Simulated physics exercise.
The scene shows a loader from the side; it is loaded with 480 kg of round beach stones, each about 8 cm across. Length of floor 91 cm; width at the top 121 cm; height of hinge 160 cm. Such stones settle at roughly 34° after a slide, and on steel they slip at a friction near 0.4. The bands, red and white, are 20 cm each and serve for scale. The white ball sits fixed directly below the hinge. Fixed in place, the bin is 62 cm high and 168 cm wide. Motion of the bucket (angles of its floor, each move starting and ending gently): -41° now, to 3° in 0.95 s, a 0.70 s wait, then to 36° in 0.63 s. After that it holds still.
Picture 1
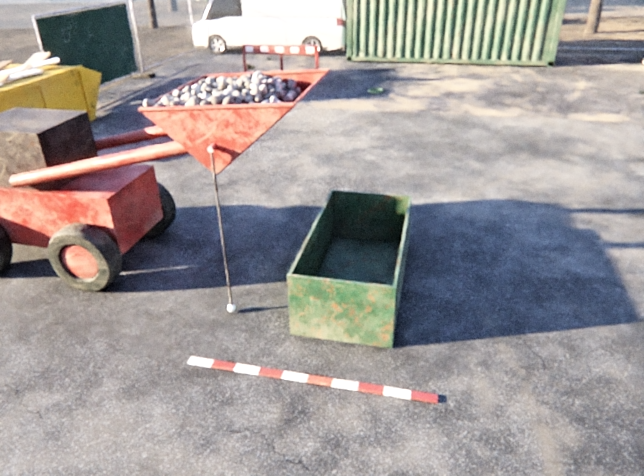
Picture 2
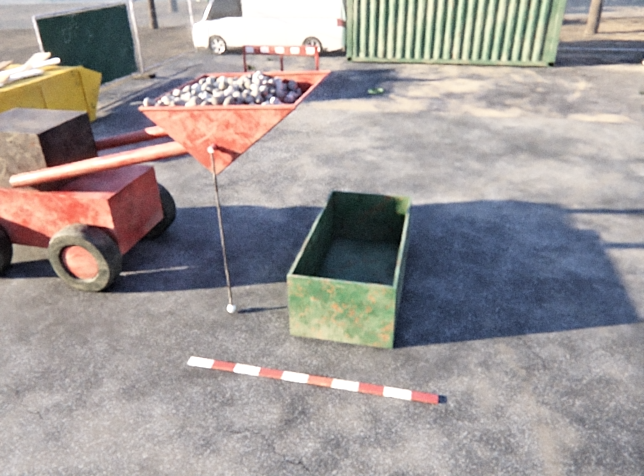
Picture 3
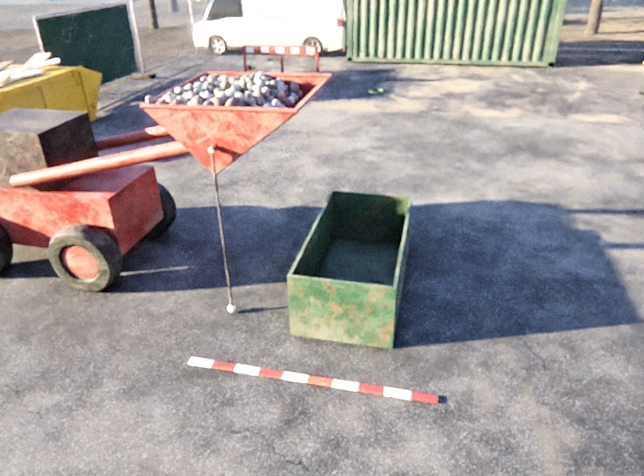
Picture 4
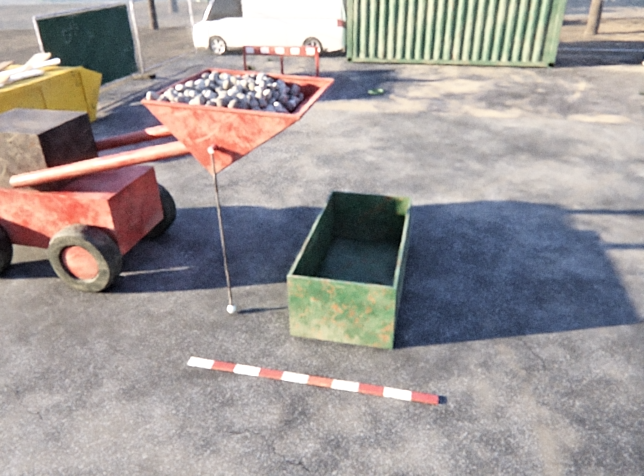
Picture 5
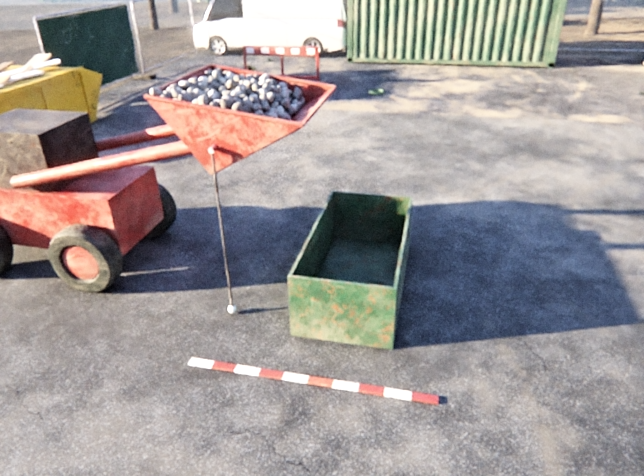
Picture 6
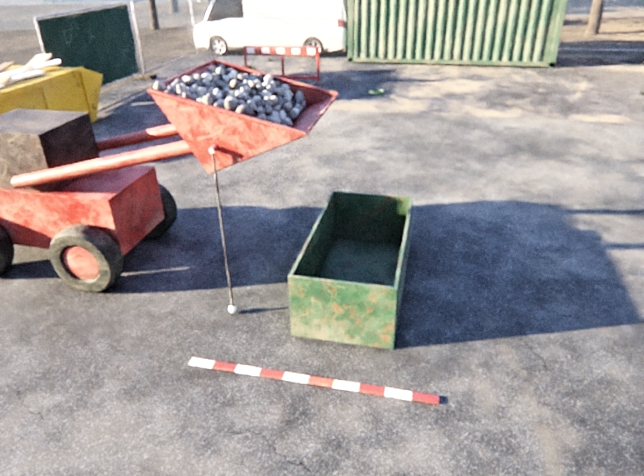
A red loader held its raised bucket of rounded grey stones near an empty green bin, then slowly tilted the bucket a little, its right edge dipping while the stones stayed inside.
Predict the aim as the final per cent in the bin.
The final share is about 100 per cent.
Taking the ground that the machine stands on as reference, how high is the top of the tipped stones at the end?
Some 40 cm above that level.
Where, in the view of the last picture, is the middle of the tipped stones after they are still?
The middle should be near (363, 272).
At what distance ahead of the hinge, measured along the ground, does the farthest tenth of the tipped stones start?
Close to 140 cm from the hinge.
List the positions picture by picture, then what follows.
The first frame shows lip at (294, 105), floor tilted -41°, highest stones at (247, 84).
The second frame shows lip at (295, 107), floor tilted -40°, highest stones at (248, 84).
The third frame shows lip at (298, 111), floor tilted -38°, highest stones at (237, 85).
The fourth frame shows lip at (300, 118), floor tilted -34°, highest stones at (224, 82).
In the fifth frame, the bucket is at -29°, its lip at (303, 126); the top of the load is at (213, 78).
The sixth frame shows lip at (306, 134), floor tilted -24°, highest stones at (213, 74).
A little later the floor is at -4°; 100 % in the bucket; the foremost stones are at (286, 141).
Then the floor is at 3°; 100 % in the bucket; the foremost stones are at (315, 141).
Later still the floor is at 36°; 13 % in the bucket, 6 % short of the bin, 82 % in the bin; the foremost stones are at (396, 282).
In the end the floor is at 36°; 0 % in the bucket, 1 % short of the bin, 99 % in the bin; the foremost stones are at (397, 272).
